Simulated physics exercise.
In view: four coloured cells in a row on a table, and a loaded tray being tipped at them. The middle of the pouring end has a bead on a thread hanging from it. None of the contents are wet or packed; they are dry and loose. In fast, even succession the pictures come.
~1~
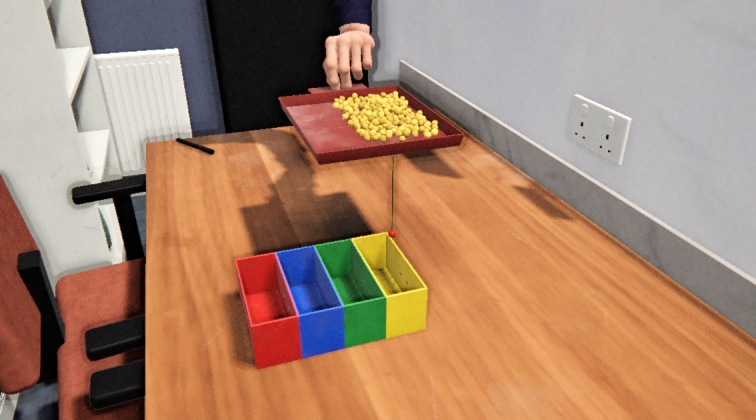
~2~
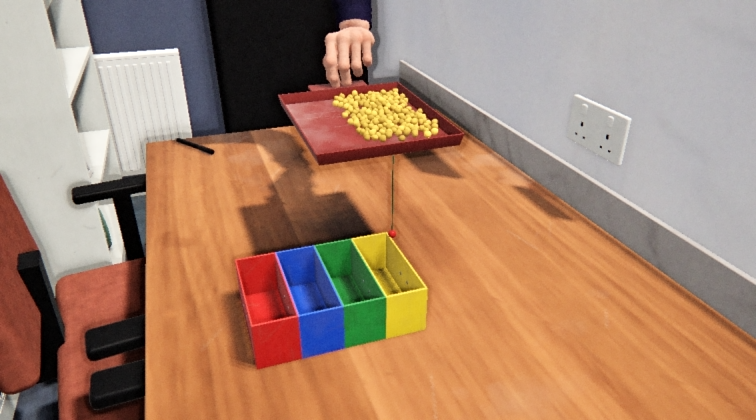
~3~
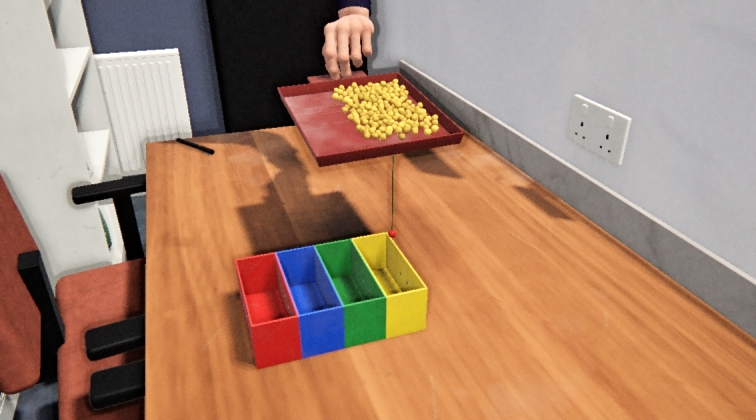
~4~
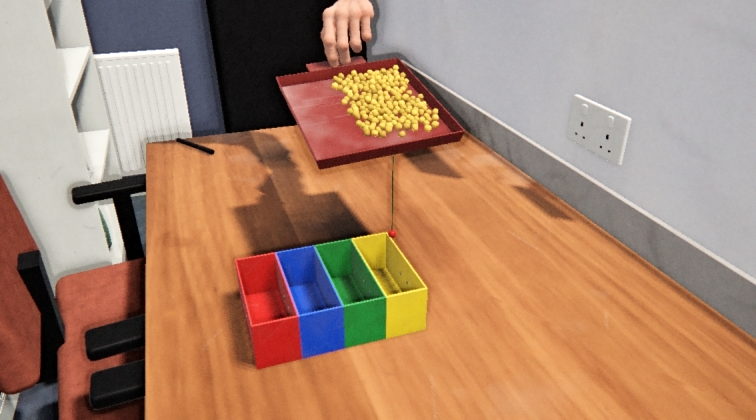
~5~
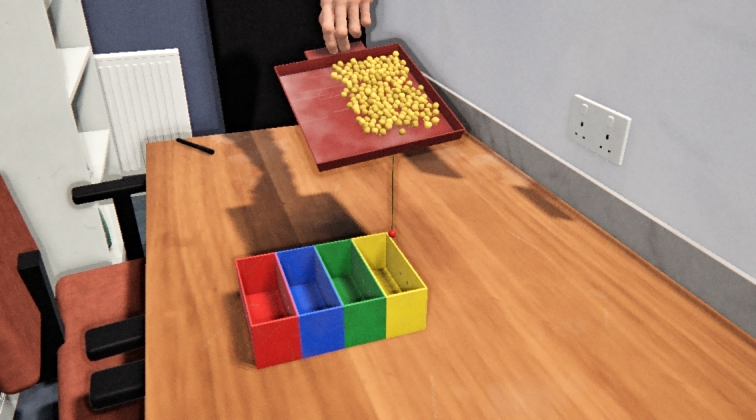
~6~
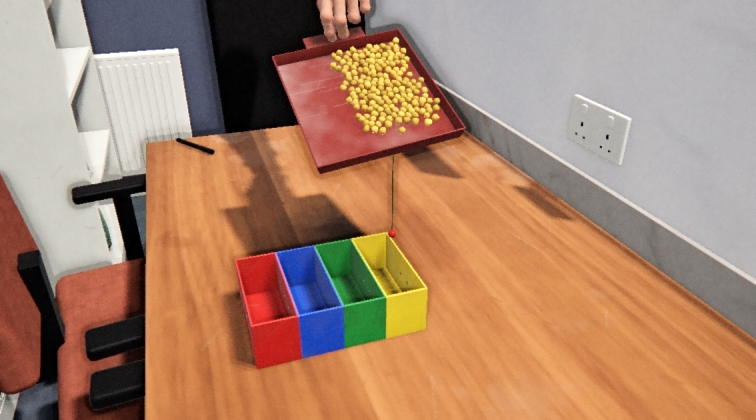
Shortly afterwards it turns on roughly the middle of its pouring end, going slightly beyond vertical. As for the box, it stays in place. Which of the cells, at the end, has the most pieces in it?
The green cell has the most pieces in it.
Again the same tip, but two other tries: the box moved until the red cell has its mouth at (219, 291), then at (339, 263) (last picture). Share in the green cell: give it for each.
First placement: 20 per cent; second placement: 10 per cent.
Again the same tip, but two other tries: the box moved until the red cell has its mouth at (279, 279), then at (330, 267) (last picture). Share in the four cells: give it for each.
Roughly 90% on the first try and 90% on the second.
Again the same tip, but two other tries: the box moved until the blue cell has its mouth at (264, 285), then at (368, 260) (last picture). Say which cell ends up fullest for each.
So the first one goes to the yellow cell and the second to the red one.
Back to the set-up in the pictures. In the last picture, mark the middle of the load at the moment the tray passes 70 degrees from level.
Look around (358, 142) in the last picture.
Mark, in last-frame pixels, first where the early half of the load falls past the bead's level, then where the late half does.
Initially about (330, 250); subsequently about (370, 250).
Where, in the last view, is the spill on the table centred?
Estimate: Around (443, 313).
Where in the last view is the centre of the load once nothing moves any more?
At about (350, 304).
Shortly afterwards, tray tipped steeply; the bulk on the tray; only a few in the blue cell; only a few in the green cell; a little falling or outside the box.
Next, tray tipped past a quarter turn; near two thirds on the tray; a little in the green cell; a little in the blue cell; only a few in the yellow cell; only a few in the red cell; a little falling or outside the box.
Some moments later, tray tipped past a quarter turn; near half in the green cell; near a quarter in the blue cell; near a quarter in the yellow cell; only a few in the red cell; a little falling or outside the box.
In the end, tray tipped past a quarter turn; near half in the green cell; near a quarter in the blue cell; near a quarter in the yellow cell; only a few in the red cell; a little outside the box.
